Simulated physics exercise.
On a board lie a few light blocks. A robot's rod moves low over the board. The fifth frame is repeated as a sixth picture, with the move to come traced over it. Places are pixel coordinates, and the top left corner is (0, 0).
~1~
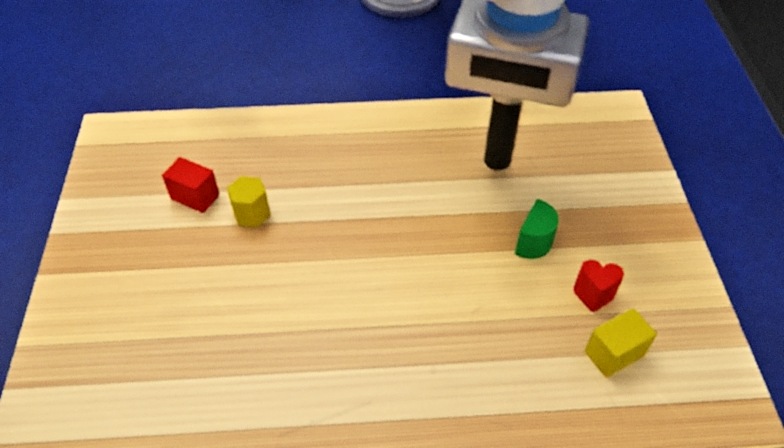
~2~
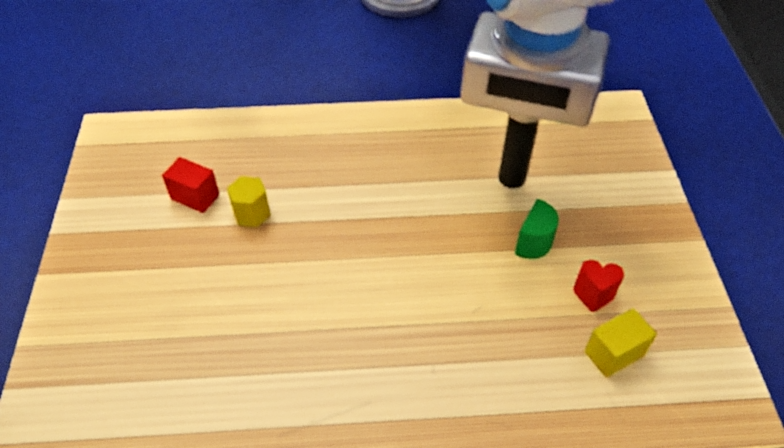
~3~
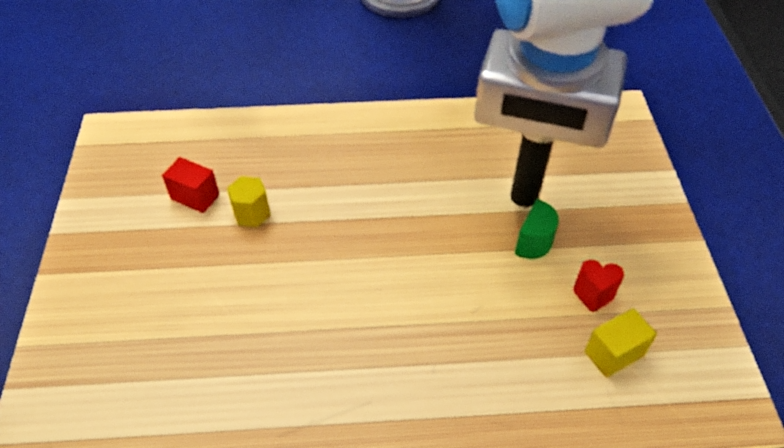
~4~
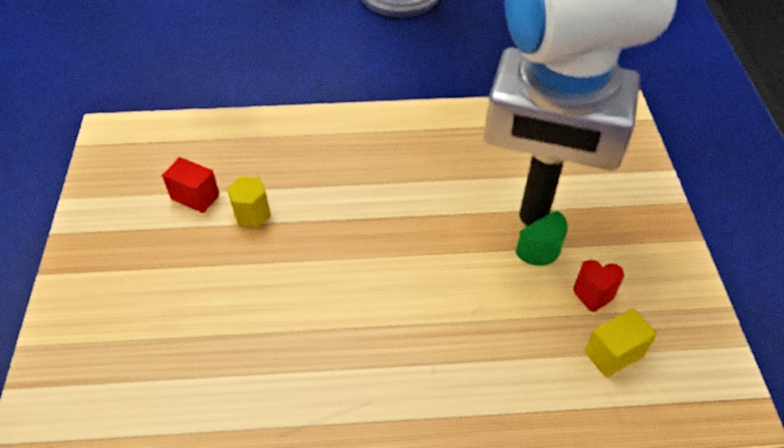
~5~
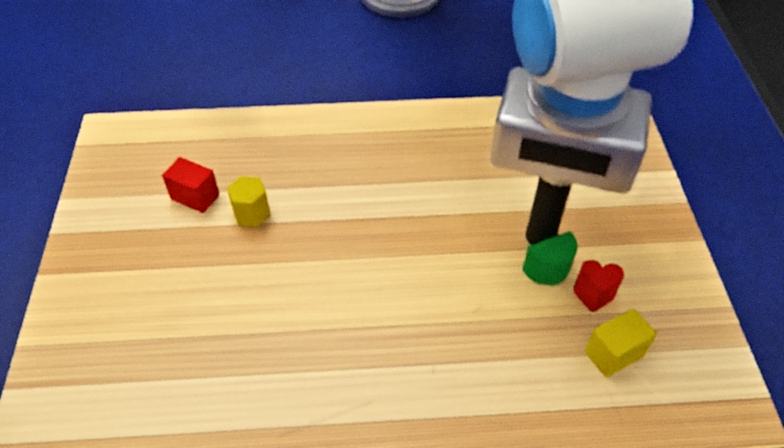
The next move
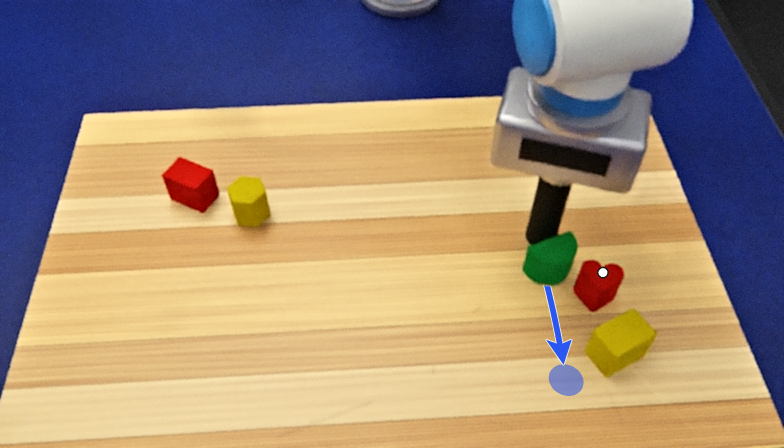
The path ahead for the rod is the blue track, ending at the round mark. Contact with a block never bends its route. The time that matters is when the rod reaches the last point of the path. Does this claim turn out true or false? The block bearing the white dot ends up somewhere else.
The statement is true.
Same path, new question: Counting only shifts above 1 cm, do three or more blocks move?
Short answer: Yes.
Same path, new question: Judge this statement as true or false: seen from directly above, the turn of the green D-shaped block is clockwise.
The statement is incorrect.
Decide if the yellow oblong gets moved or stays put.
The yellow oblong will not stay where it is.
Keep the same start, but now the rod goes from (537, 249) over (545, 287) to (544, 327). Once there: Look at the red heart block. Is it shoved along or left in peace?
That block is going to get moved.
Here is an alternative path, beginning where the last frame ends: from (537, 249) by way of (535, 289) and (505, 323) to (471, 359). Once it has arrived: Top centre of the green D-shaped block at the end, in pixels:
Final place: (566, 286).
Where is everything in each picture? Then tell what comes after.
The first picture shows lower end of the rod (497, 161), tops of blocks, green D-shaped block (541, 219), red heart block (603, 273), yellow oblong (626, 332).
The second picture shows rod (512, 179), blocks as before.
The third picture shows rod (525, 197), blocks as before.
The fourth picture shows rod (534, 217), green D-shaped block (548, 228).
The fifth picture shows rod (540, 237), green D-shaped block (557, 248), red heart block (603, 273), yellow oblong (626, 332).
The drawn path runs from (537, 249) through (553, 310) to (566, 380); the dot is on the red heart block.
On the path given first. One third of the way, rod (551, 277); green D-shaped block (572, 290), turned 15° anticlockwise; red heart block (615, 284), turned 45° anticlockwise.
Two thirds of the way, rod (562, 322); green D-shaped block (589, 335), turned 25° anticlockwise; red heart block (616, 284), turned 45° anticlockwise; yellow oblong (631, 340), turned 35° anticlockwise.
At the end, rod (570, 370); green D-shaped block (609, 375), turned 55° anticlockwise; red heart block (616, 284), turned 45° anticlockwise; yellow oblong (639, 348), turned 70° anticlockwise.
